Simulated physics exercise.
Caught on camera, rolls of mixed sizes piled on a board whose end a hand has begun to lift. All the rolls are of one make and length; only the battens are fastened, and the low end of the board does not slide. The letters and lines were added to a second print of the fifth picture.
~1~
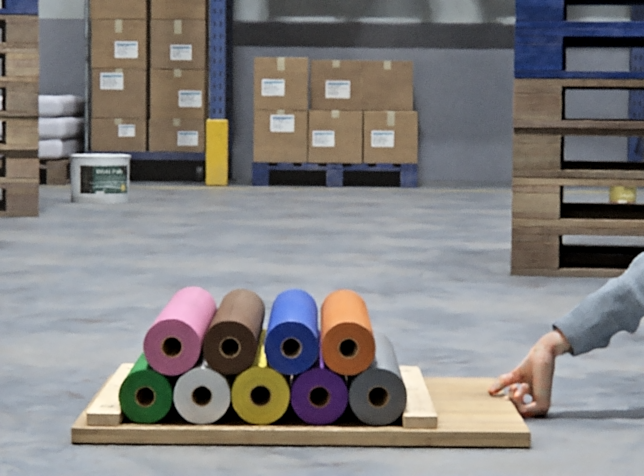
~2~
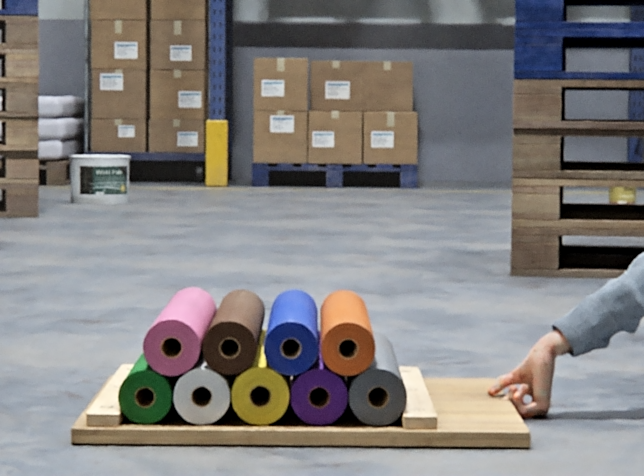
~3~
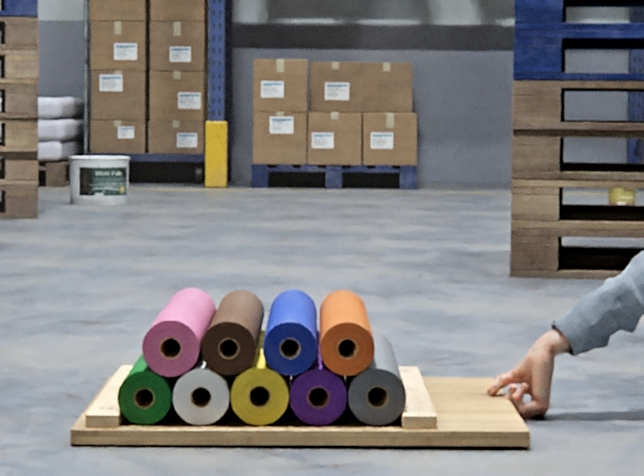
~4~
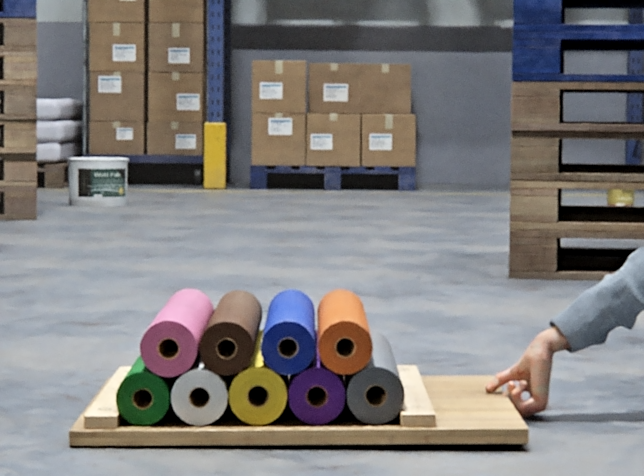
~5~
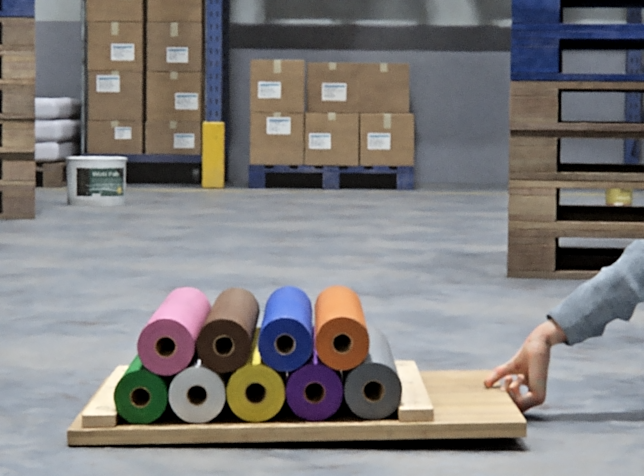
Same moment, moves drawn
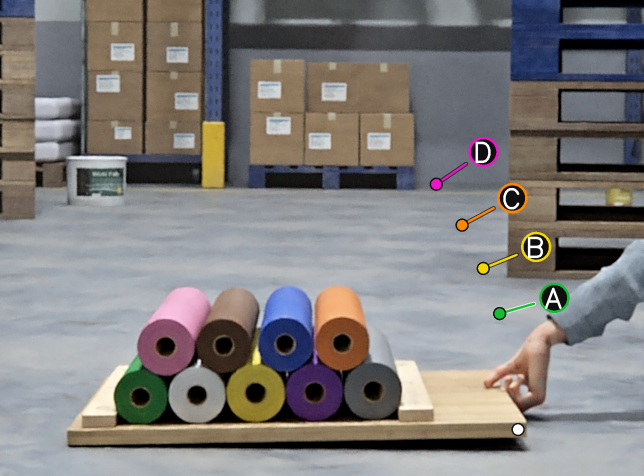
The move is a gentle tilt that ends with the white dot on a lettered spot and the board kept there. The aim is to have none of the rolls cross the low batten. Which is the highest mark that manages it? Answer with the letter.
Raise it to B.
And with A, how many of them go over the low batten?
With A, none.
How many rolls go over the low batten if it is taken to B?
It comes to none.
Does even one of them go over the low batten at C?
Yes.
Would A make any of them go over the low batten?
No.
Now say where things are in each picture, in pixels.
Board (302, 401); green roll (145, 396); white roll (202, 396), in the first picture.
White roll (202, 397); yellow roll (260, 396), in the second picture.
Board (301, 402); grey roll (377, 397), in the third picture.
Board (300, 401); green roll (143, 399); white roll (199, 397), in the fourth picture.
Board (298, 398); green roll (140, 397); white roll (197, 395), in the fifth picture.
On the copy, A at (500, 314); B at (483, 268); C at (462, 225); D at (436, 184); the white dot at (518, 430).
On B. First, board at 15°.
Then, board at 23°.
Finally, board at 23°, none over the low batten.
By contrast, A none over the low batten; C two over the low batten (brown, pink); D nine over the low batten.
